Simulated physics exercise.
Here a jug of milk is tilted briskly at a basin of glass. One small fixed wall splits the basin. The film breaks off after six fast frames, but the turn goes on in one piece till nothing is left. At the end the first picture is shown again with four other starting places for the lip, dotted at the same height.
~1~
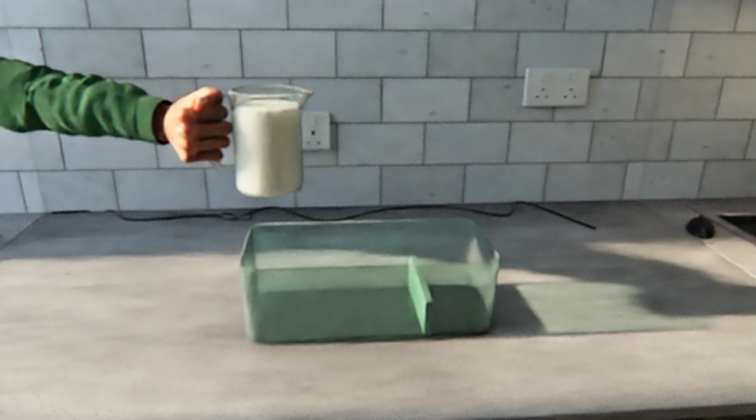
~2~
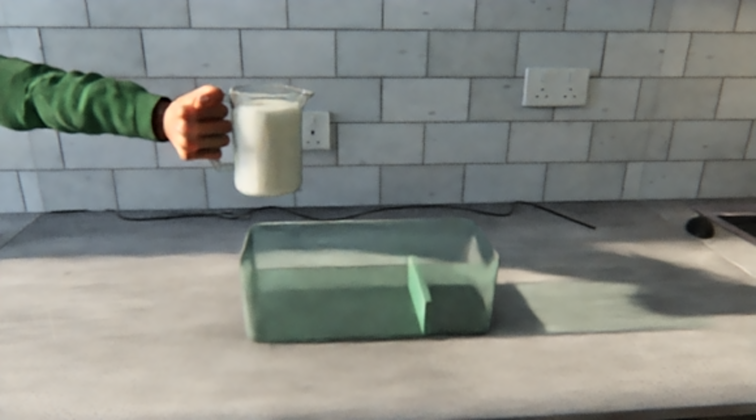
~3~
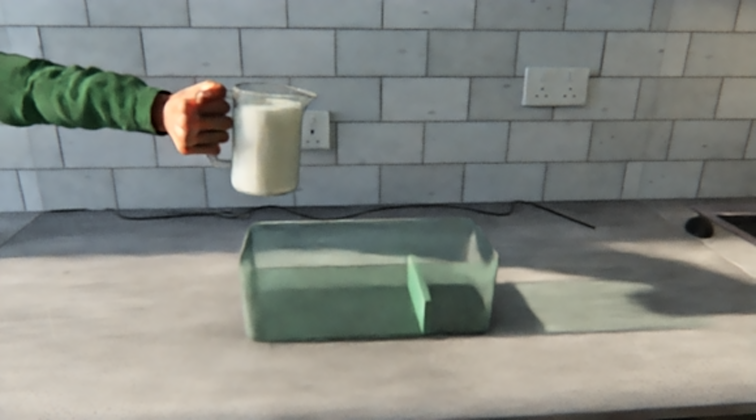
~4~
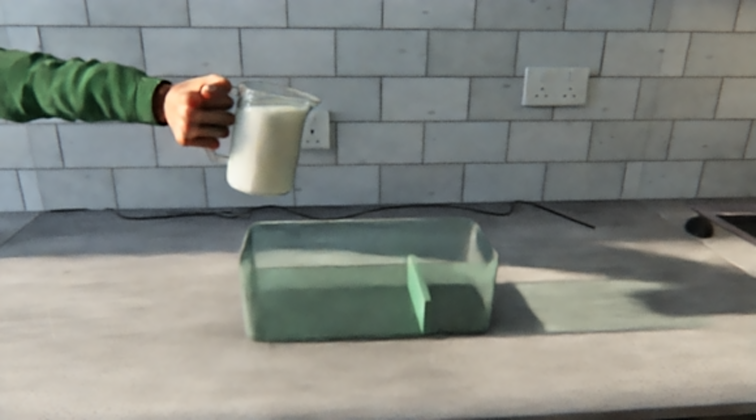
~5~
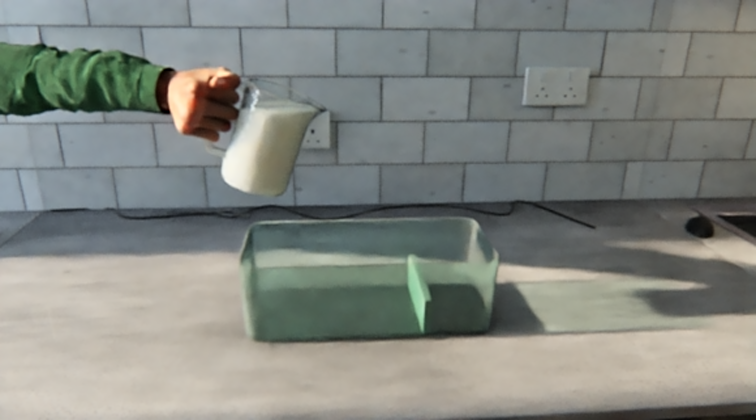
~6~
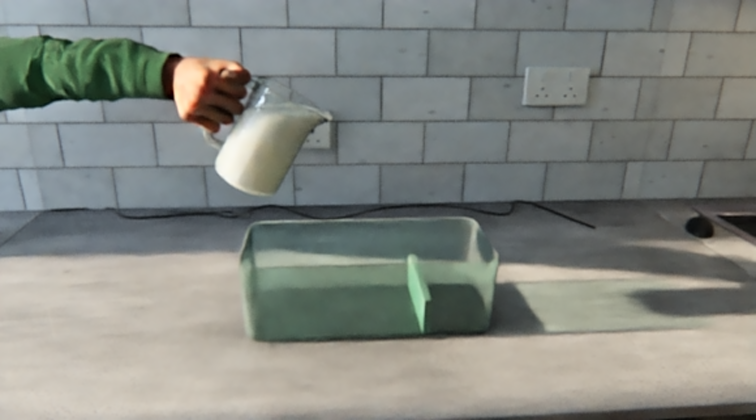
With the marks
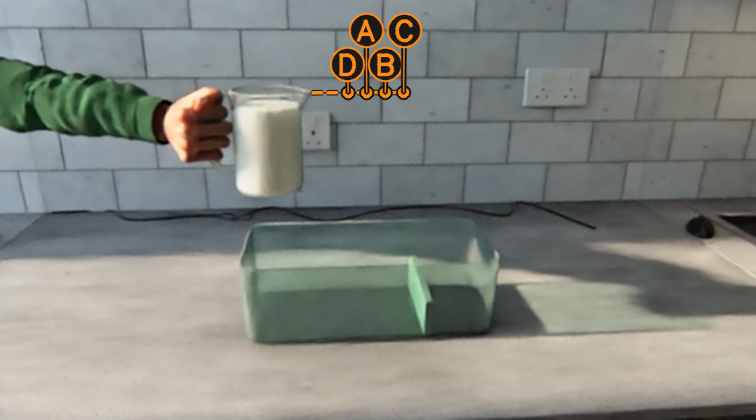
In this clip, a hand in a green sleeve holds a glass jug of milk upright above a clear, green-tinted basin with a small green divider, then steadily tilts the jug to the right, with no milk leaving it.
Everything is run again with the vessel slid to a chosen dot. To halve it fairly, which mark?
A beats the others.
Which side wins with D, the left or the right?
The left one.
On the marked copy, A at (366, 92); B at (385, 92); C at (403, 92); D at (348, 92).
If A is chosen, about 45 % ends left of the wall and 54 % right of it.
If B is chosen, about 15 % ends left of the wall and 83 % right of it.
If C is chosen, about 25 % ends left of the wall and 71 % right of it; 4 % is lost outside.
If D is chosen, about 89 % ends left of the wall and 9 % right of it.
